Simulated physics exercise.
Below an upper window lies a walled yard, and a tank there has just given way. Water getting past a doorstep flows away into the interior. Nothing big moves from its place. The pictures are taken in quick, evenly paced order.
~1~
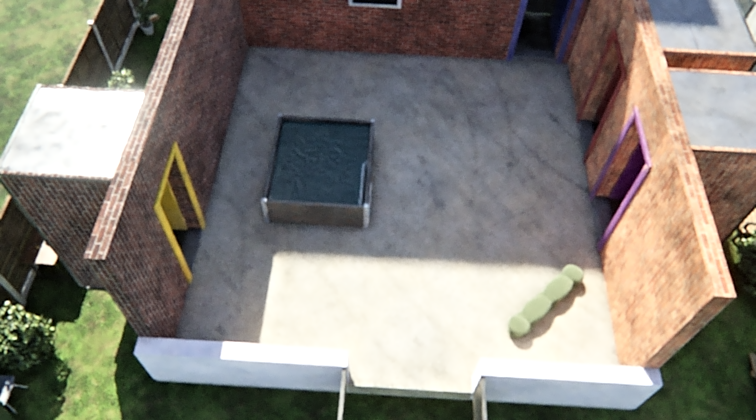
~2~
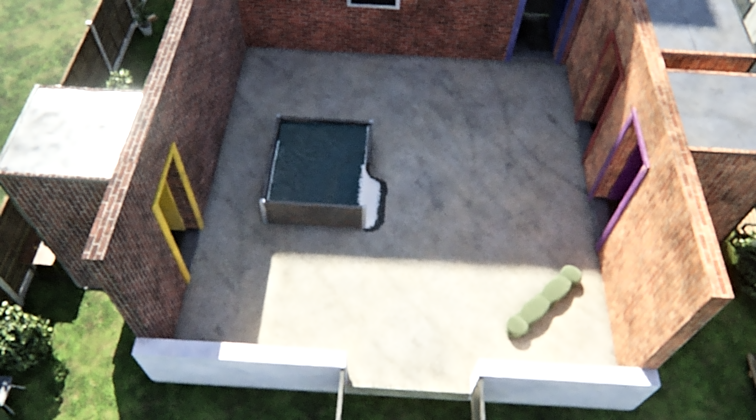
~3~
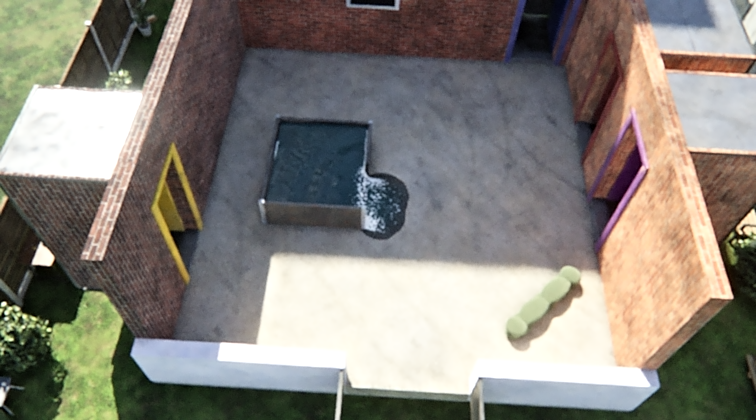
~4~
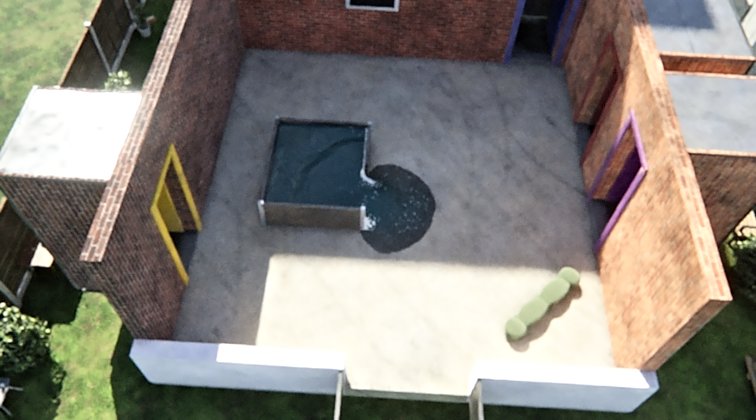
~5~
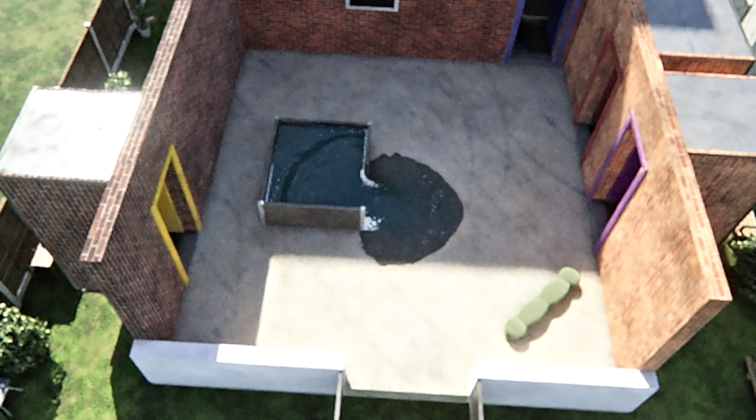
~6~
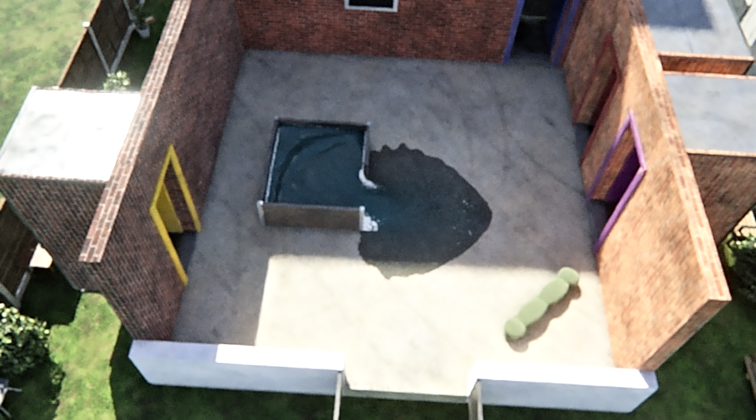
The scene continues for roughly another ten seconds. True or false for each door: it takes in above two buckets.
The yellow door, false; the blue door, false; the red door, false; the purple door, false.
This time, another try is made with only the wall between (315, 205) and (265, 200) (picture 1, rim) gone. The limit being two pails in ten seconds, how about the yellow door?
Check on yellow door - it gets too much.
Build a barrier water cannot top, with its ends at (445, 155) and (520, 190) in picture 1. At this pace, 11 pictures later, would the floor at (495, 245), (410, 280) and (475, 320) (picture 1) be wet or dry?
Taking the points in turn, they are inundated, inundated and inundated.
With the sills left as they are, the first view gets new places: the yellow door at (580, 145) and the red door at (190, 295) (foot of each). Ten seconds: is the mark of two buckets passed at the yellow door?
As I see it, the yellow door comes in higher.
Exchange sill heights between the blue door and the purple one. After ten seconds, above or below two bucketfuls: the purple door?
Purple door: Tops it.
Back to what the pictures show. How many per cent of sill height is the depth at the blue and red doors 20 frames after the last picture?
About 0 and 90 %.
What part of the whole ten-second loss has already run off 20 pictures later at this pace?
Roughly 5 percent of it.
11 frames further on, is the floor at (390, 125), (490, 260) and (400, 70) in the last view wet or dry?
In that order the points end up high and dry, soaked and high and dry.
A moment on, water covers 20 % of the floor; the yellow door not reached, the blue door not reached, the red door not reached, the purple door wet at the sill, nothing in.
Next, water covers 30 % of the floor; the yellow door not reached, the blue door not reached, the red door not reached, the purple door wet at the sill, nothing in.
Then, water covers 35 % of the floor; the yellow door not reached, the blue door not reached, the red door wet at the sill, nothing in, the purple door wet at the sill, nothing in.
Later, water covers 45 % of the floor; the yellow door not reached, the blue door wet at the sill, nothing in, the red door wet at the sill, nothing in, the purple door wet at the sill, nothing in.
In the end, water covers 75 % of the floor; the yellow door not reached, the blue door wet at the sill, nothing in, the red door wet at the sill, nothing in, the purple door wet at the sill, nothing in.
